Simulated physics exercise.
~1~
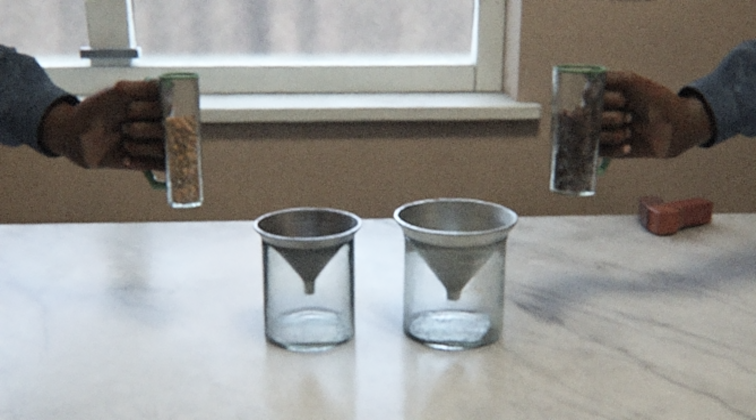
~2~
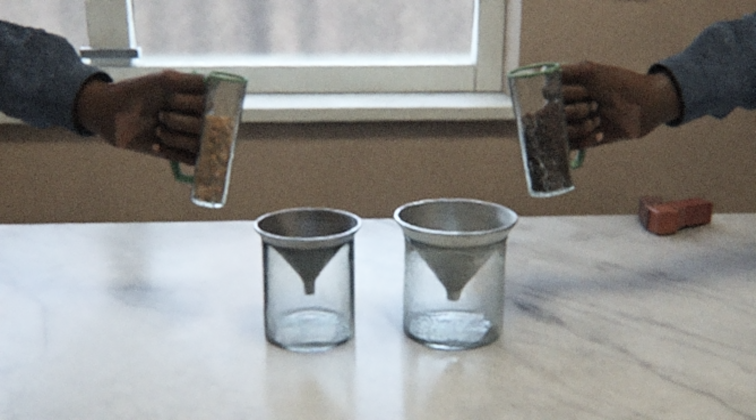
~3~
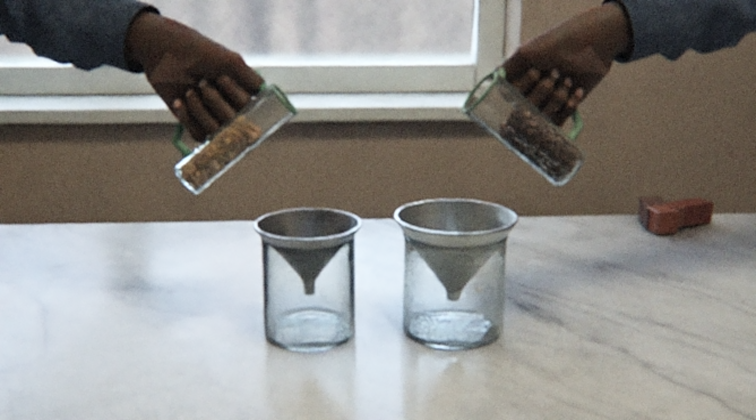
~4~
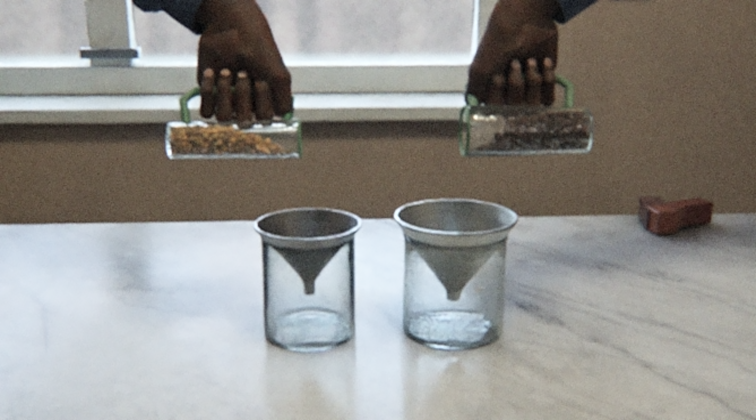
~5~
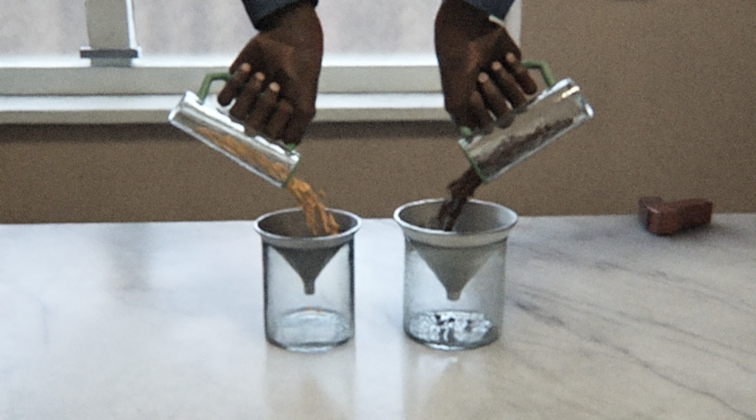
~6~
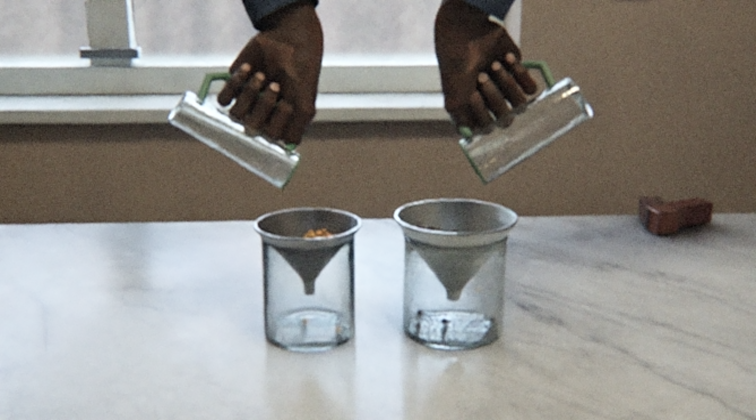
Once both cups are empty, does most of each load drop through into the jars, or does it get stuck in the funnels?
It gets stuck on both sides. The left and right funnels both block, and only a few bits reach each jar.
